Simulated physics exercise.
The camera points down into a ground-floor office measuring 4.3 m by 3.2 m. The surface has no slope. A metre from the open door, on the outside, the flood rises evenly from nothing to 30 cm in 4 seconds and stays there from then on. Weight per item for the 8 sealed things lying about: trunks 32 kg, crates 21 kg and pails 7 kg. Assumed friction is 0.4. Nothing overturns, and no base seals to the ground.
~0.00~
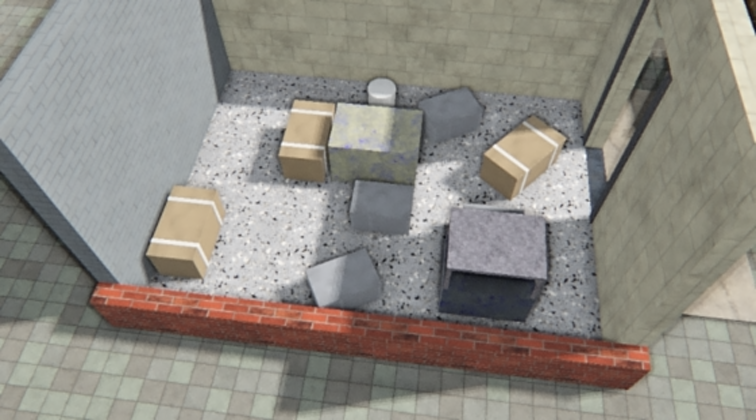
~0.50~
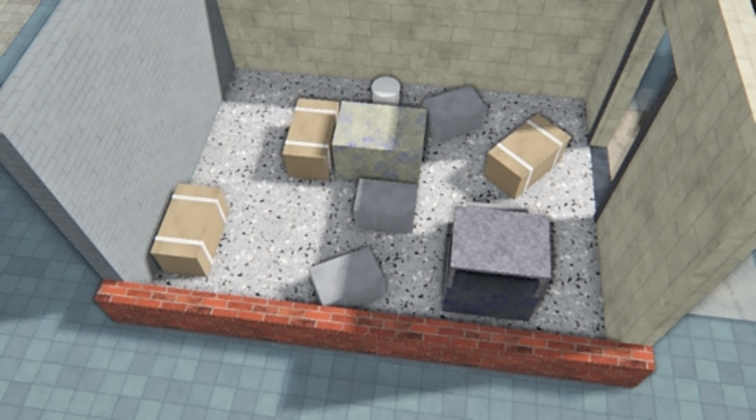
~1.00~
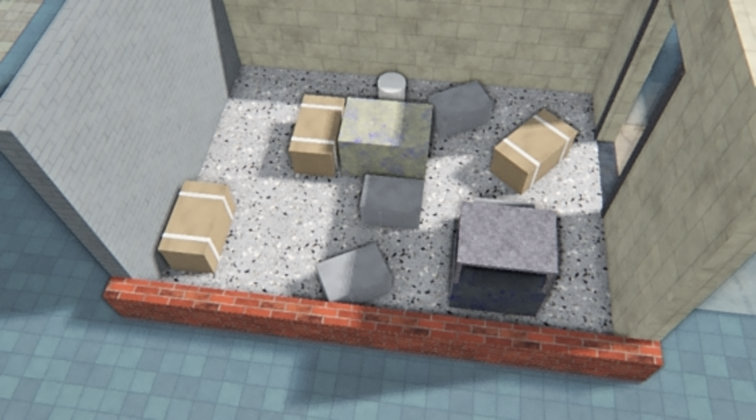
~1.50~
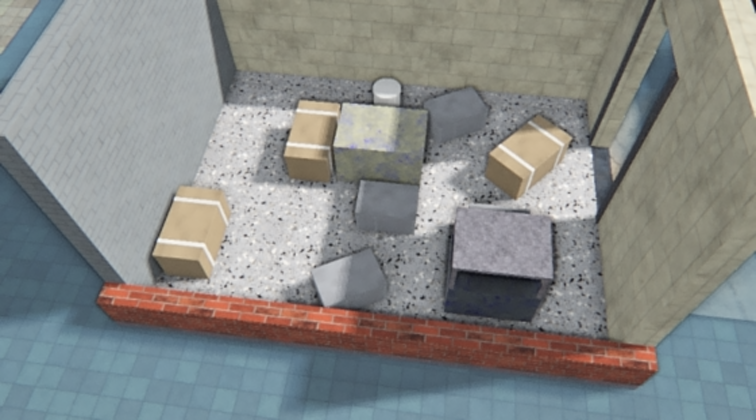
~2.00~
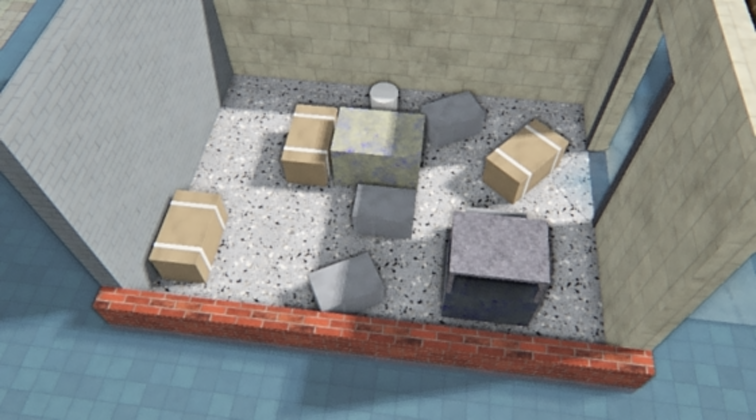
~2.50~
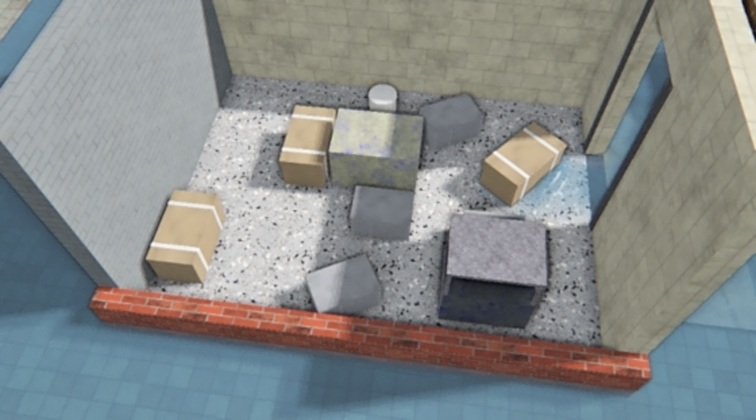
Blue water spreads around the outside of the room, then a little enters at the right doorway.
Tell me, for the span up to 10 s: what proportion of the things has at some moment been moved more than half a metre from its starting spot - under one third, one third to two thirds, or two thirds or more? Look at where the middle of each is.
Two thirds or more.
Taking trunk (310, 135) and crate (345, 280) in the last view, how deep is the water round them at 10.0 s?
Depths: Near 16 cm, then near 21 cm.
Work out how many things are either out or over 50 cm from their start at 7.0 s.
The number comes to 5.
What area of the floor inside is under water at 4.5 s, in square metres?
Somewhere about 6.0 m2, give or take.
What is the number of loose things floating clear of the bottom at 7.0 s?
It comes to 2.
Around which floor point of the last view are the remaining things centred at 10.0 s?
Roughly at (251, 219).
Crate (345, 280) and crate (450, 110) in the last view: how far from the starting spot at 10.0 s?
They sit 100 cm and 250 cm away, in the order given.
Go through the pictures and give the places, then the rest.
A trunk at (526, 146), on the bottom; a trunk at (307, 129) rests on the ground; water covers 0.0 m2; 0 of 8 have shifted, in the first picture.
A trunk at (530, 145), on the bottom; a trunk at (311, 127), on the bottom; 0.0 m2 under water; 0 of 8 have shifted, in the second picture.
A trunk at (536, 140), on the bottom; a trunk at (317, 124) rests on the ground; 0.0 m2 under water; 0 of 8 have shifted, in the third picture.
A trunk at (531, 145), on the bottom; a trunk at (313, 129), on the bottom; water covers 0.0 m2; 0 of 8 have shifted, in the fourth picture.
A trunk at (528, 150) rests on the ground; a trunk at (310, 133), on the bottom; water covers 0.2 m2; 0 of 8 have shifted, in the fifth picture.
A trunk at (526, 153), on the bottom; a trunk at (308, 134), on the bottom; 0.6 m2 under water; 0 of 8 have shifted, in the sixth picture.
After 3.5 s 0 of 8 are over 50 cm from their spots; 0 afloat.
After 4.5 s 1 of 8 are over 50 cm from their spots; 1 afloat.
After 7.0 s 5 of 8 are over 50 cm from their spots; 2 afloat.
After 10.0 s 7 of 8 are over 50 cm from their spots, and 7 have been at some point; 8 afloat.
